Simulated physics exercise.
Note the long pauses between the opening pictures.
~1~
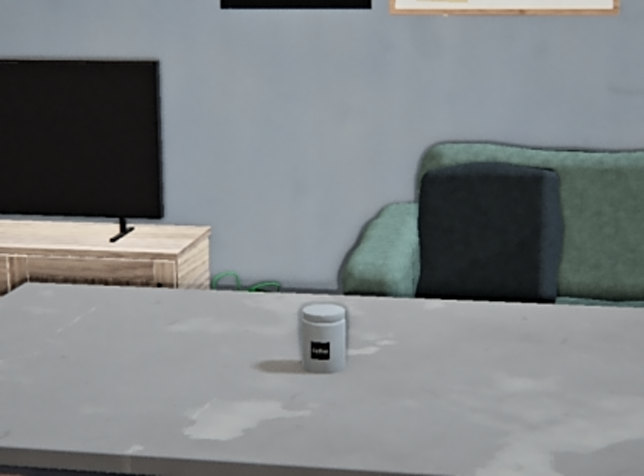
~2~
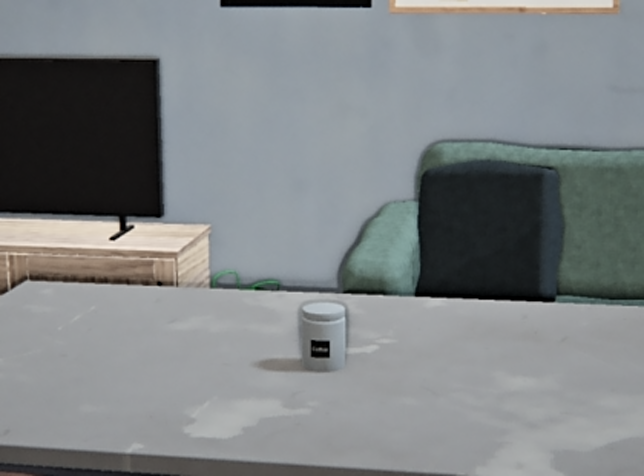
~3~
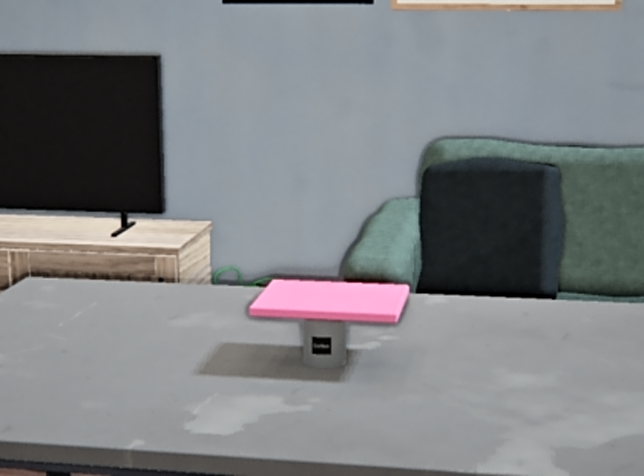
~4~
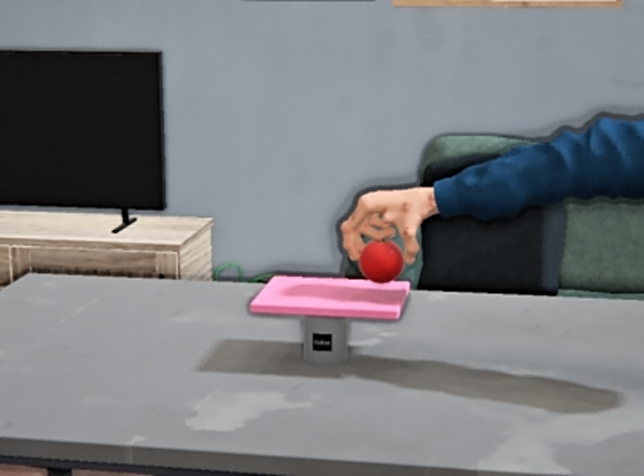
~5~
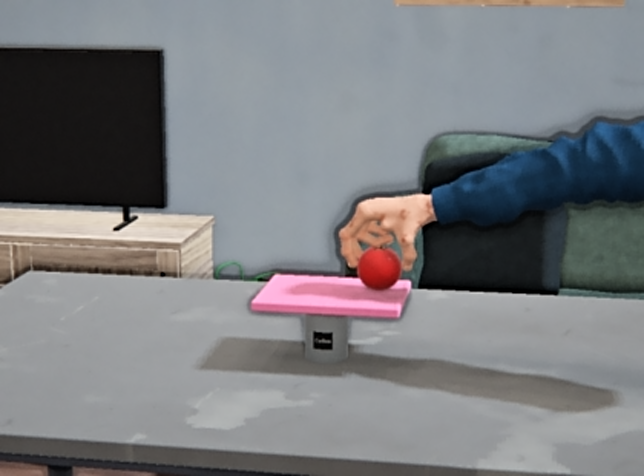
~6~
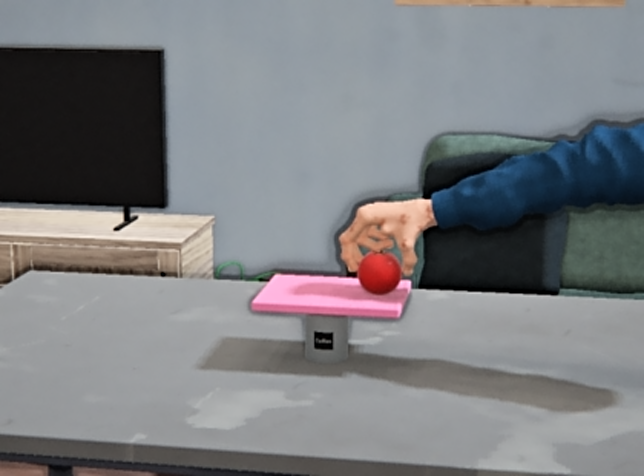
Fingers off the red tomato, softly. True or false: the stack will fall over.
True.
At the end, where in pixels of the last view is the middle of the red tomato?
The object finishes somewhere near (408, 341).
Then, 0.40 s after the last picture, red tomato now fallen; pink lid on its side.
Then, 0.60 s after the last picture, pink lid upside down.
At rest, fallen, red tomato and pink lid; grey jar in place. Seen from the same camera at the end, red tomato near (408, 342). The stack loses its balance.
